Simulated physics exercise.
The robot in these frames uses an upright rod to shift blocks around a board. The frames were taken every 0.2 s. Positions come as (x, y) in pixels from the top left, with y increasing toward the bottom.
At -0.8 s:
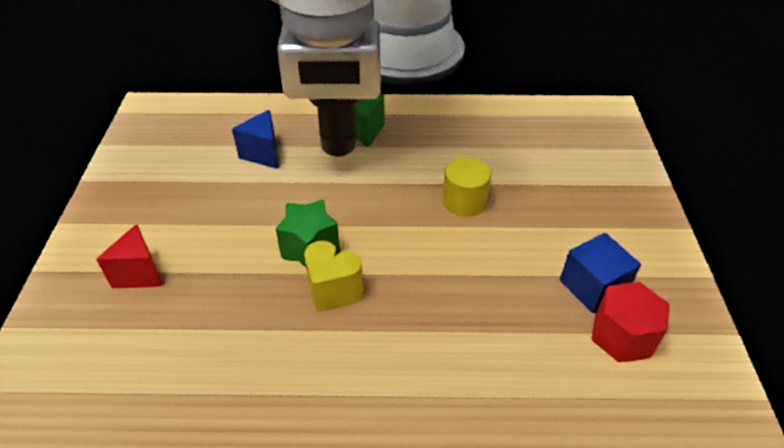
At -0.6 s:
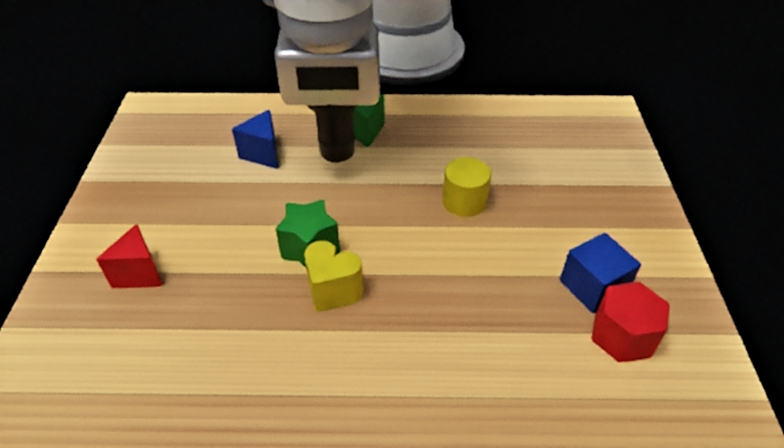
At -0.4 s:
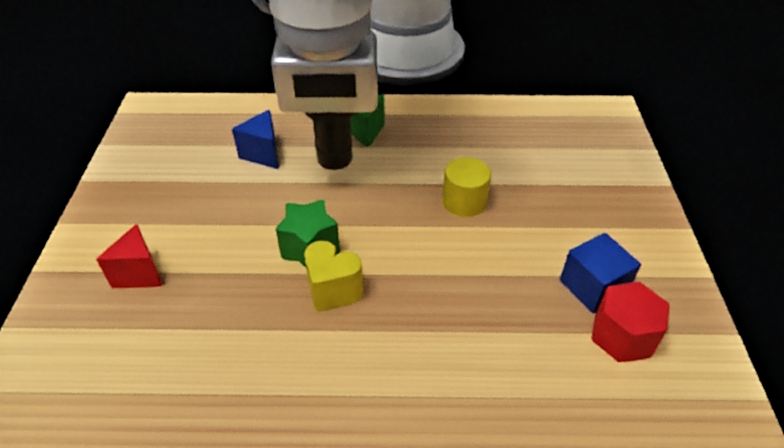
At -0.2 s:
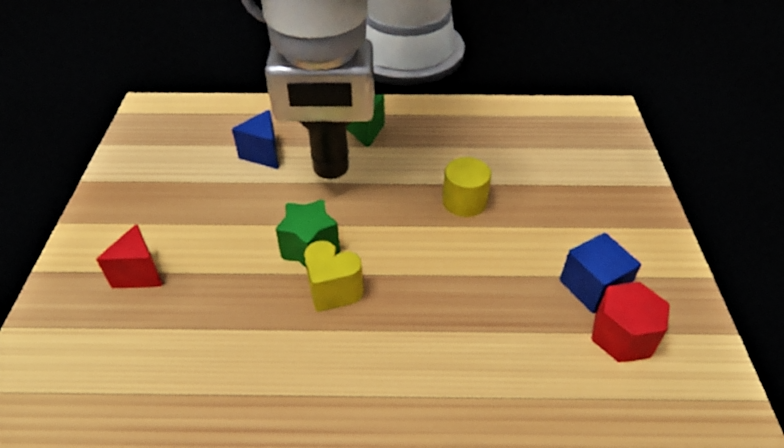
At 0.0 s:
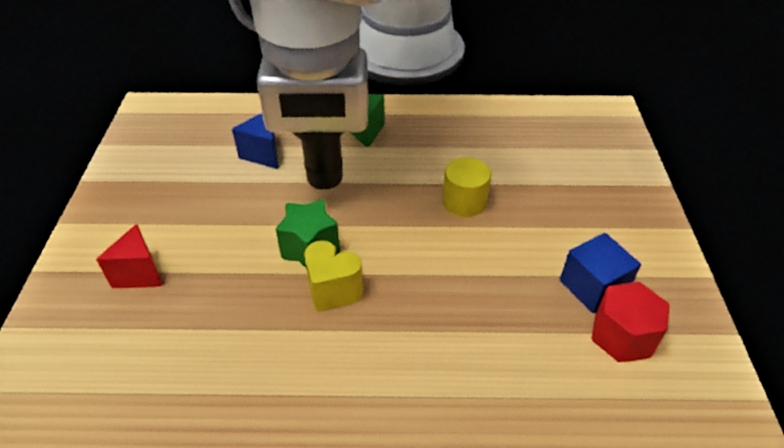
On a wooden board scattered with colored blocks, a robot's upright dark rod moved slowly toward the viewer and slightly left, drawing nearer to the green star, while all the blocks stayed still.
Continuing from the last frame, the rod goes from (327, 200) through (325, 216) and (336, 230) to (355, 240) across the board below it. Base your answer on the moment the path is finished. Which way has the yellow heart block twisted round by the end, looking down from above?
Bird's-eye view: Counterclockwise.
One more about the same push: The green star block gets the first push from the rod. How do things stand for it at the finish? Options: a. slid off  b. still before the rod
Letter a.
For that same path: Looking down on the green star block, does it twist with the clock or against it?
Answer: With the clock.
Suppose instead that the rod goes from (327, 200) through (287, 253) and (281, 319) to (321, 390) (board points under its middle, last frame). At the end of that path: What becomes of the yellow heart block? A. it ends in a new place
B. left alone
A (it ends in a new place)
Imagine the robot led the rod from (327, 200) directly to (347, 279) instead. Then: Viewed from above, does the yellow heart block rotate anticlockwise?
That would be a yes.
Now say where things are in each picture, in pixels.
The first frame shows rod's lower end at (339, 147); blue three-sided block at (258, 125); green star block at (306, 218); yellow heart block at (330, 261).
The second frame shows rod at (337, 153); blocks still.
The third frame shows rod at (335, 160); blocks still.
The fourth frame shows rod at (331, 168); blocks still.
The fifth frame shows rod at (325, 179); blue three-sided block at (258, 125); green star block at (306, 218); yellow heart block at (330, 261).
On the path given first. Halfway along, rod at (326, 203); green star block at (307, 225), turned 20° clockwise.
At the end, rod at (354, 218); blue three-sided block still; green star block at (315, 229), turned 55° clockwise; yellow heart block at (327, 268), turned 20° anticlockwise.
